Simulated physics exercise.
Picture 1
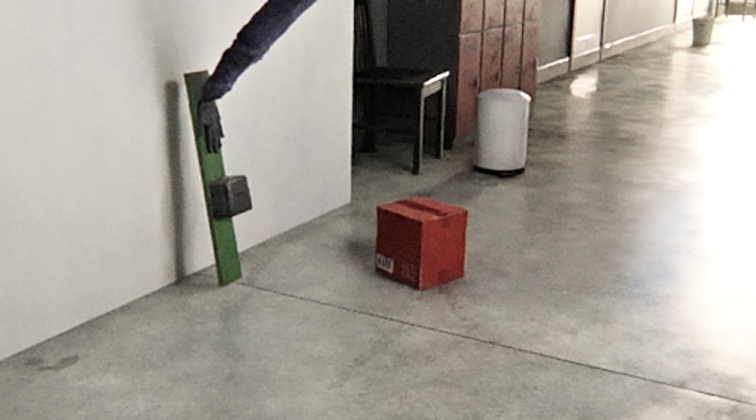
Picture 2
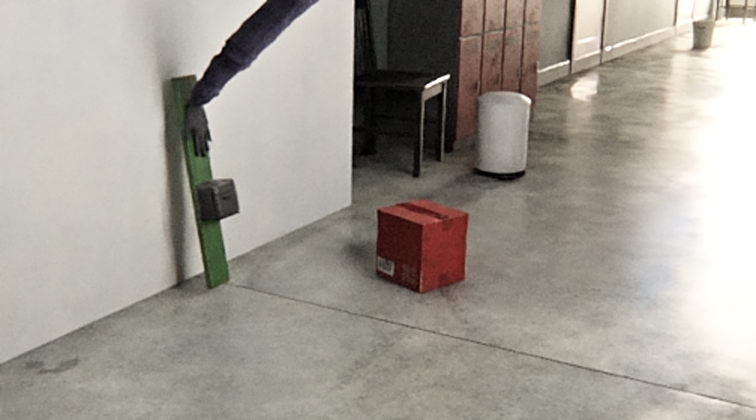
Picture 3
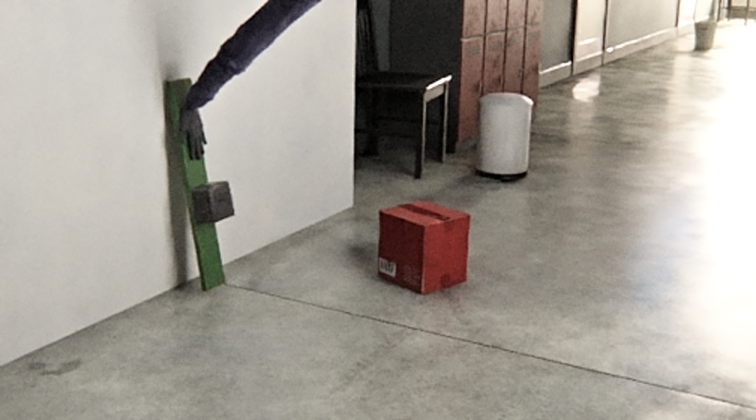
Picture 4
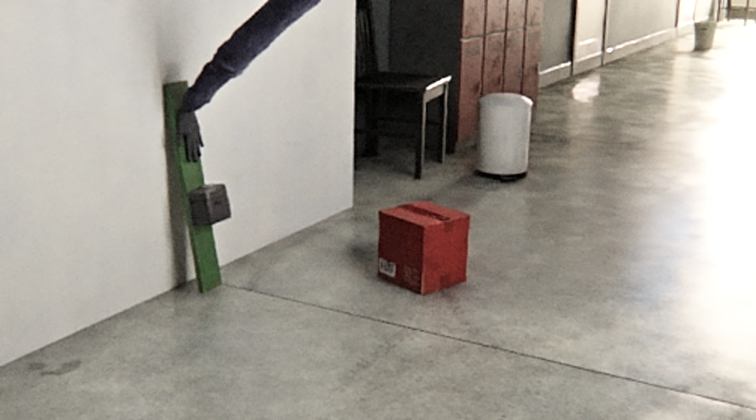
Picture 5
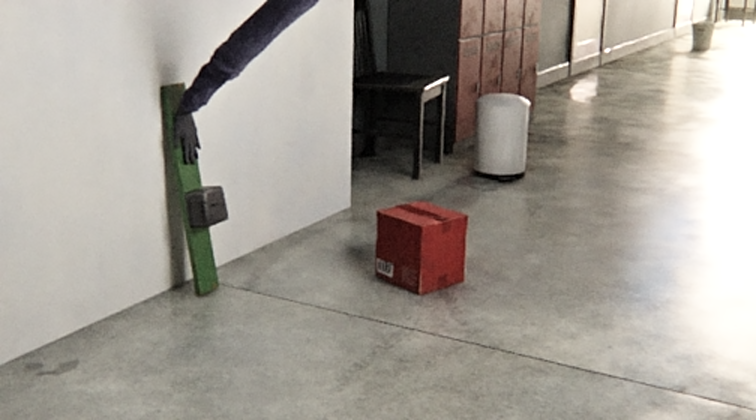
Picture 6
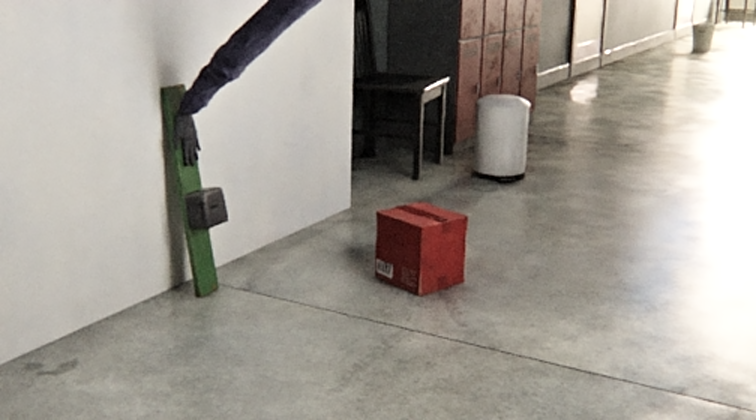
At first, a dark-gloved hand on a purple-sleeved arm holds a green plank with a dark block on it near a white wall, left of a red box. The hand and plank shift a little to the left, then the plank stays nearly still, propped up under the hand, while the box stays put.
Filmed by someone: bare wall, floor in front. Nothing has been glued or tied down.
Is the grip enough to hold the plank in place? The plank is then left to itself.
Yes - my guess is it stays in position.
Then, 0.30 s on from there, no change.
Then, 0.70 s on from there, green plank resting near (190, 191).
In the end, both unmoved. At the end, from the last picture's camera, green plank near (190, 191). The plank holds.
